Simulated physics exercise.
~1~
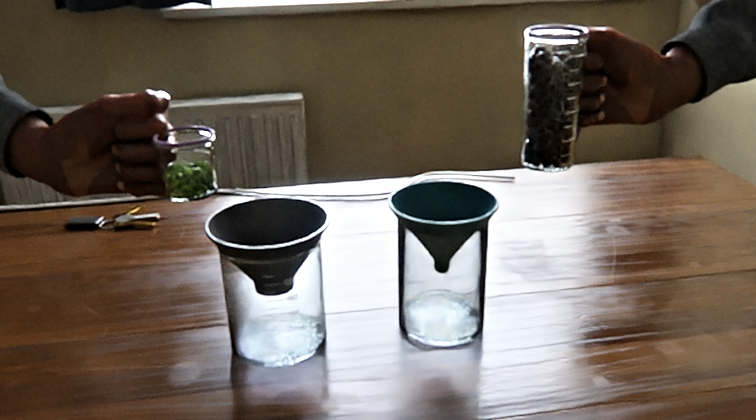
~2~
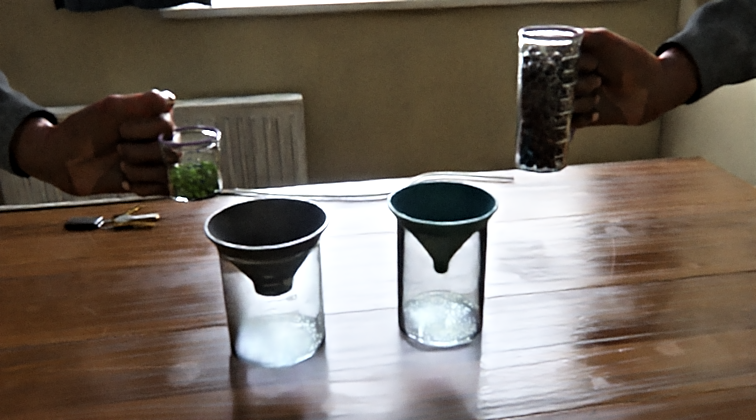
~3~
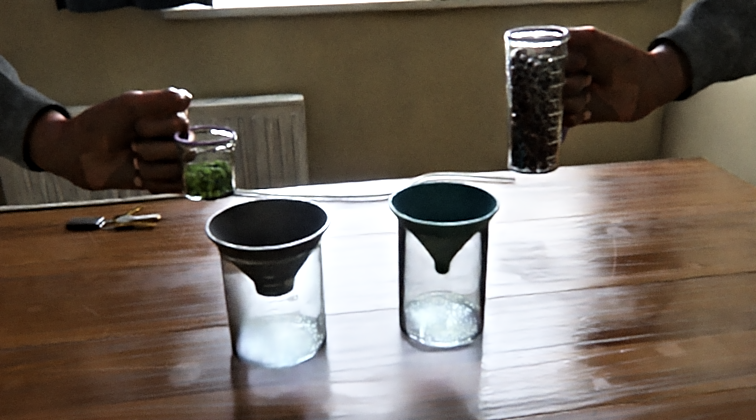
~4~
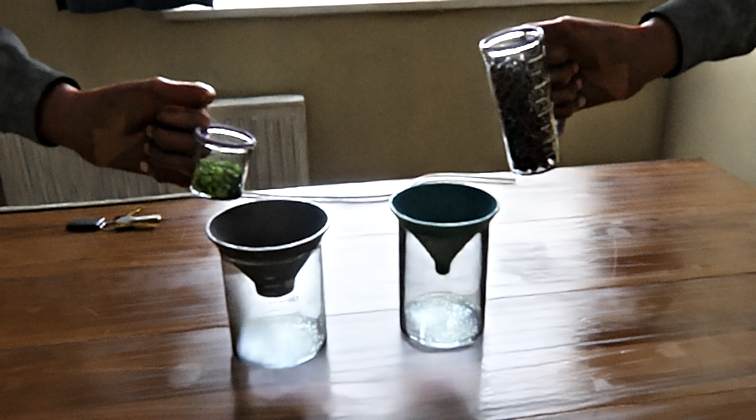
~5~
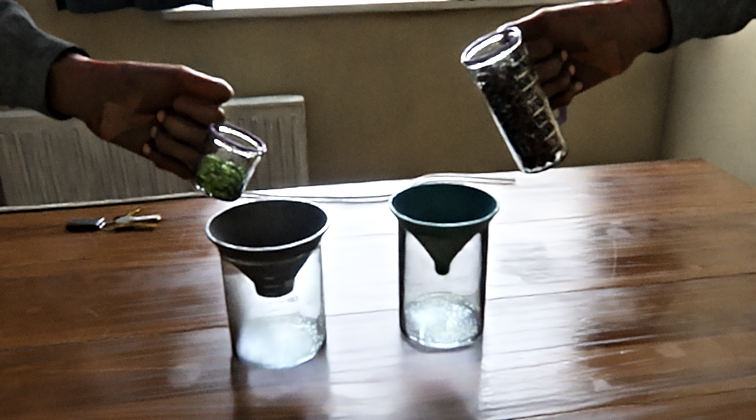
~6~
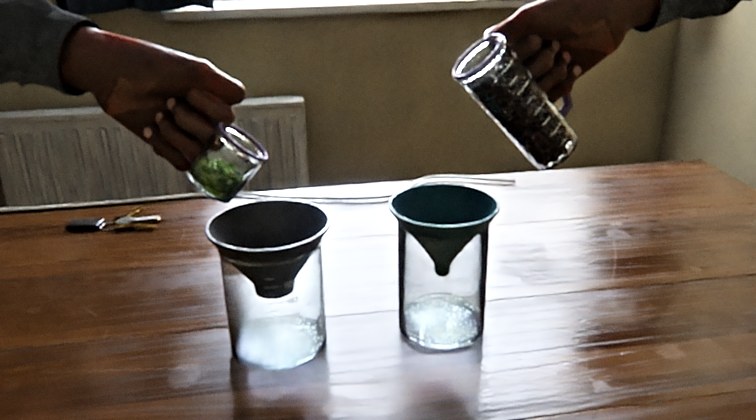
Two hands hold small clear cups above a wooden table, one with green pieces at left and one with dark pieces at right, and draw them inward over two funnels set in glass jars. Both cups then tilt steadily toward each other, their contents still inside.
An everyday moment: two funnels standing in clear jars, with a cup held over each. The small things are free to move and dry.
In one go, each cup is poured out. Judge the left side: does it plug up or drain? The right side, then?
My prediction: Left: Works fine, right: Fails to drain.
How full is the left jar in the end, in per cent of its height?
Around 10 per cent.
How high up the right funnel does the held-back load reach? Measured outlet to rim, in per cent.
Roughly 100 percent.
Then, 0.53 s past the last view, left, all still in the cup; right, all still in the cup.
Then, 0.99 s past the last view, left, about two thirds still in the cup, about a quarter in or over the funnel, a small part down in the jar; right, most still in the cup, about a quarter in or over the funnel, a stray few down in the jar.
Then, 1.39 s past the last view, left, a stray few in or over the funnel, nearly all down in the jar; right, a stray few still in the cup, nearly all in or over the funnel, a stray few down in the jar, a stray few beside the jar.
Finally, left, all down in the jar; right, nearly all stuck in the funnel, a stray few down in the jar, a stray few beside the jar.
